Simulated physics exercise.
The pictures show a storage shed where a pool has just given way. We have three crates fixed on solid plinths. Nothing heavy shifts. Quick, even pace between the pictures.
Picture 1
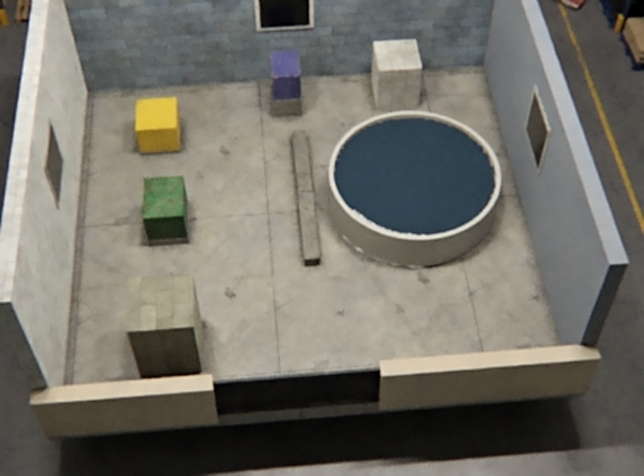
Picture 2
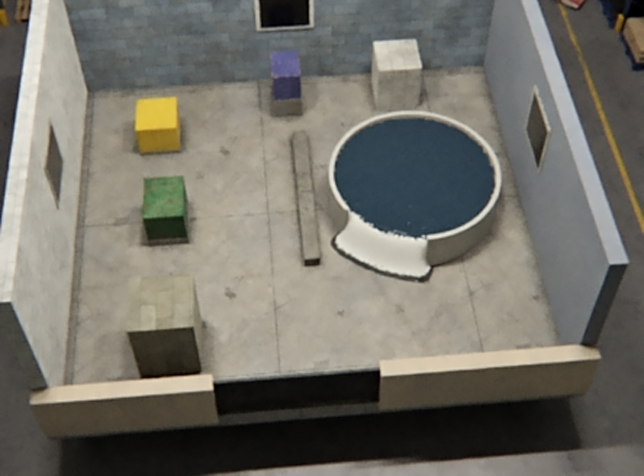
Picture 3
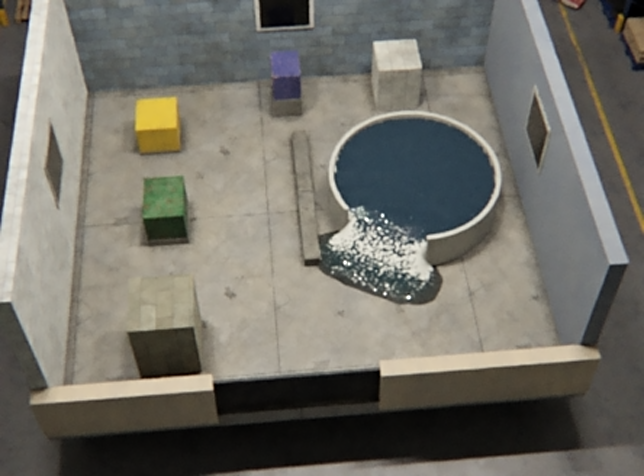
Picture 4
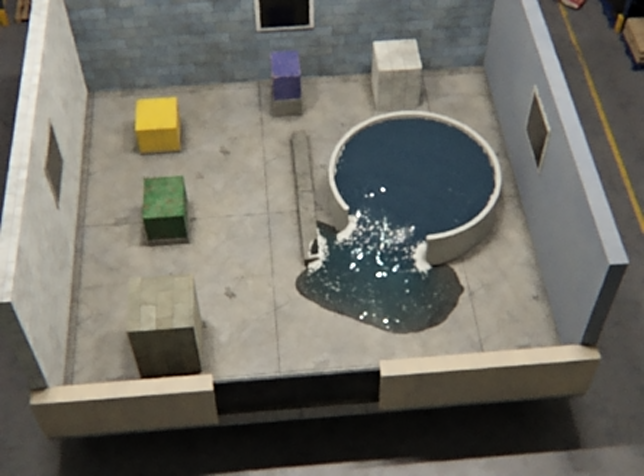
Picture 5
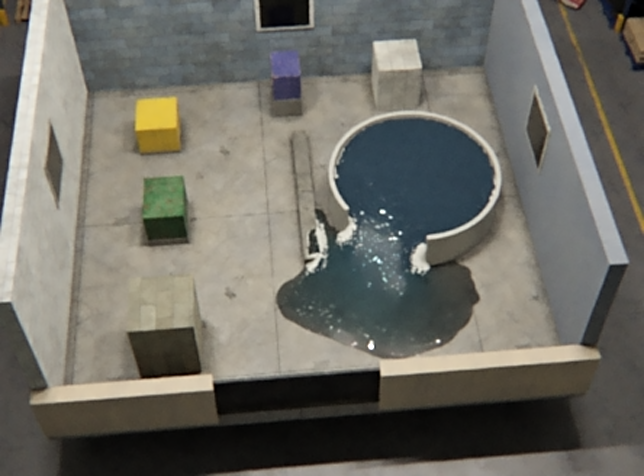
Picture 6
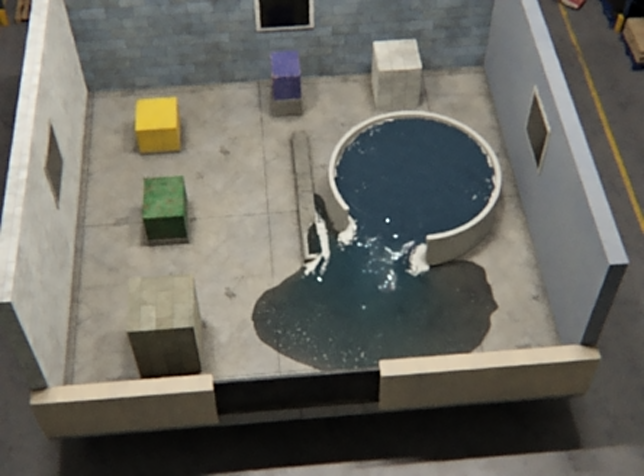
In a storage shed, a round pool's wall opens and water spreads across the floor.
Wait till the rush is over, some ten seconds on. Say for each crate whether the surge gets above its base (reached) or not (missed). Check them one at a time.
At the end, the yellow crate will be wet; the green crate will be wet; the blue crate will not even get damp.
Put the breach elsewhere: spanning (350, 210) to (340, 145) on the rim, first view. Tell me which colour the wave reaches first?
The one in blue.
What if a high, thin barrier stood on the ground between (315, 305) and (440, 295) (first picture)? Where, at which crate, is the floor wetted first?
The green-painted one.
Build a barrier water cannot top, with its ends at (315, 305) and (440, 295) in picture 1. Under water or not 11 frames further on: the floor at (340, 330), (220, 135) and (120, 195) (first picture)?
First unwetted, then unwetted, then unwetted.
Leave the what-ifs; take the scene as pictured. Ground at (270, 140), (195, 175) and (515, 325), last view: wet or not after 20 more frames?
Going through them one by one, the first is spared, the second spared and the third waterlogged.
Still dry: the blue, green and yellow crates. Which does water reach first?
Answer: The blue-painted one.
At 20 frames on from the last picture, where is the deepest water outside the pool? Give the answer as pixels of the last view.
Deepest point: About (62, 413).
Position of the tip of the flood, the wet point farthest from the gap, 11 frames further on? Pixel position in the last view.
Somewhere near (62, 413).
A moment on, water covers 25 % of the floor; the yellow crate not reached, the green crate not reached, the blue crate not reached.
Next, water covers 30 % of the floor; the yellow crate not reached, the green crate not reached, the blue crate not reached.
Then, water covers 45 % of the floor; the yellow crate not reached, the green crate water round its plinth, the blue crate water round its plinth.
Later, water covers 90 % of the floor; the yellow crate water round its plinth, the green crate water round its plinth, the blue crate water round its plinth.
In the end, water covers 100 % of the floor; the yellow crate was topped, the green crate was topped, the blue crate stayed above the water.
